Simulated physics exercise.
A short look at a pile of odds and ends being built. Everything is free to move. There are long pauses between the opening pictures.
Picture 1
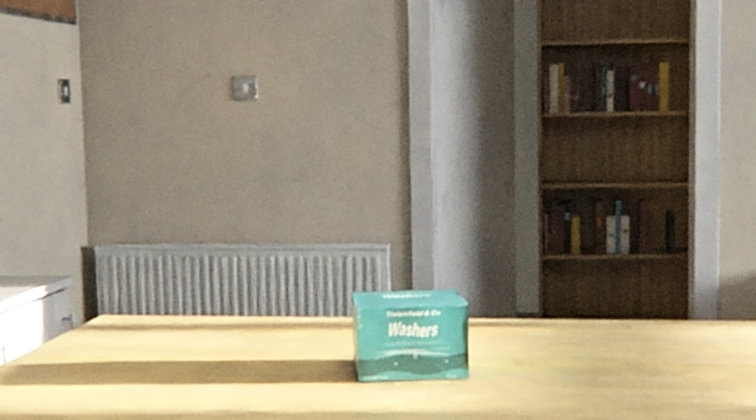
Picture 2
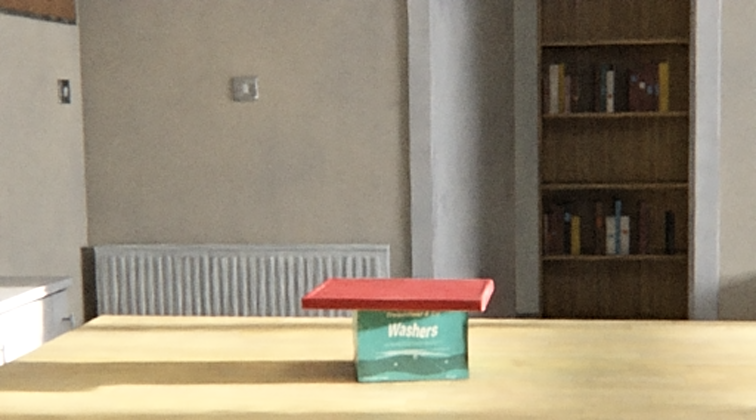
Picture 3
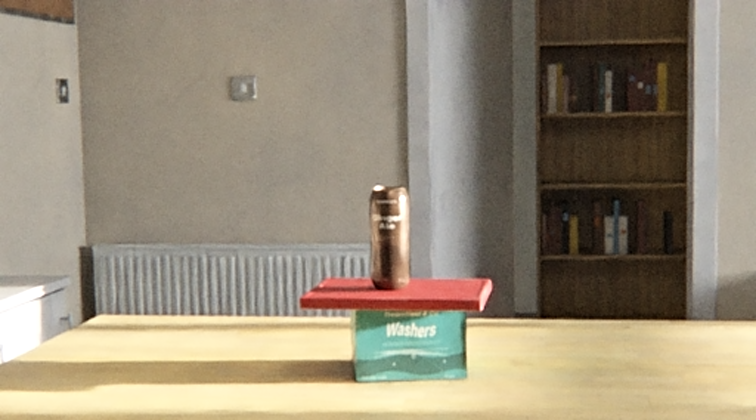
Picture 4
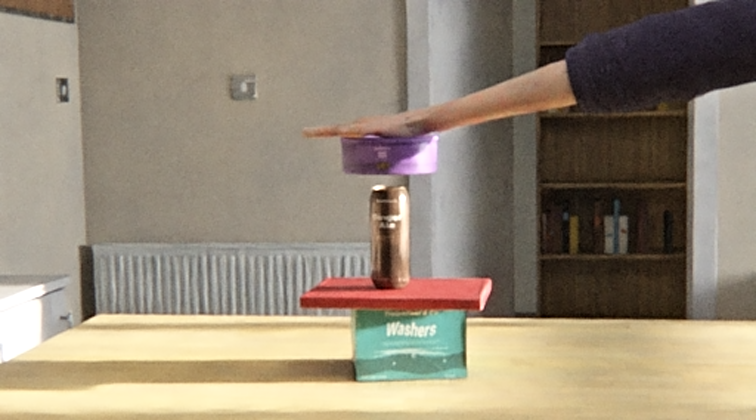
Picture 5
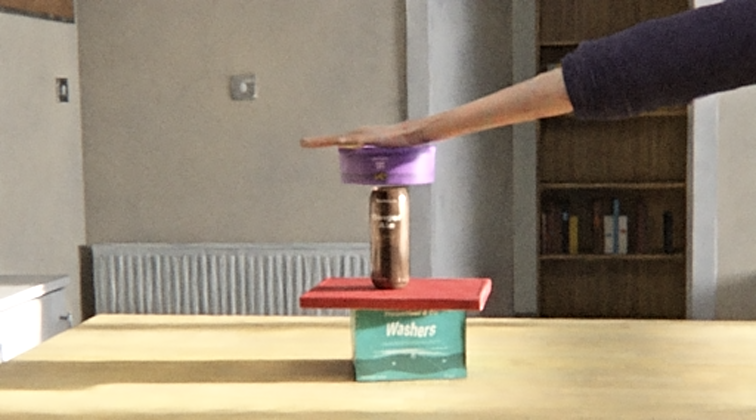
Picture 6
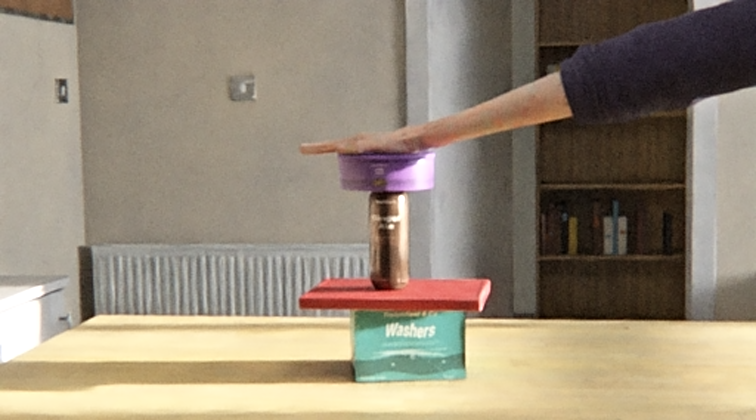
At the start, a turquoise box labelled Washers sits alone on a pale wooden table. A red tray appears flat across it, then a brown can stands upright on the tray. An arm reaches in from the right, lowers a purple tub onto the can and keeps its hand resting on top.
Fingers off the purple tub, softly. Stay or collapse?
The pile stays up.
Then, 0.40 s later than the last frame, all is still.
Then, 0.90 s later than the last frame, purple tub resting near (386, 171).
When it is over, all 4 as before. End places, in pixels of the last picture, purple tub near (386, 171). The pile holds.
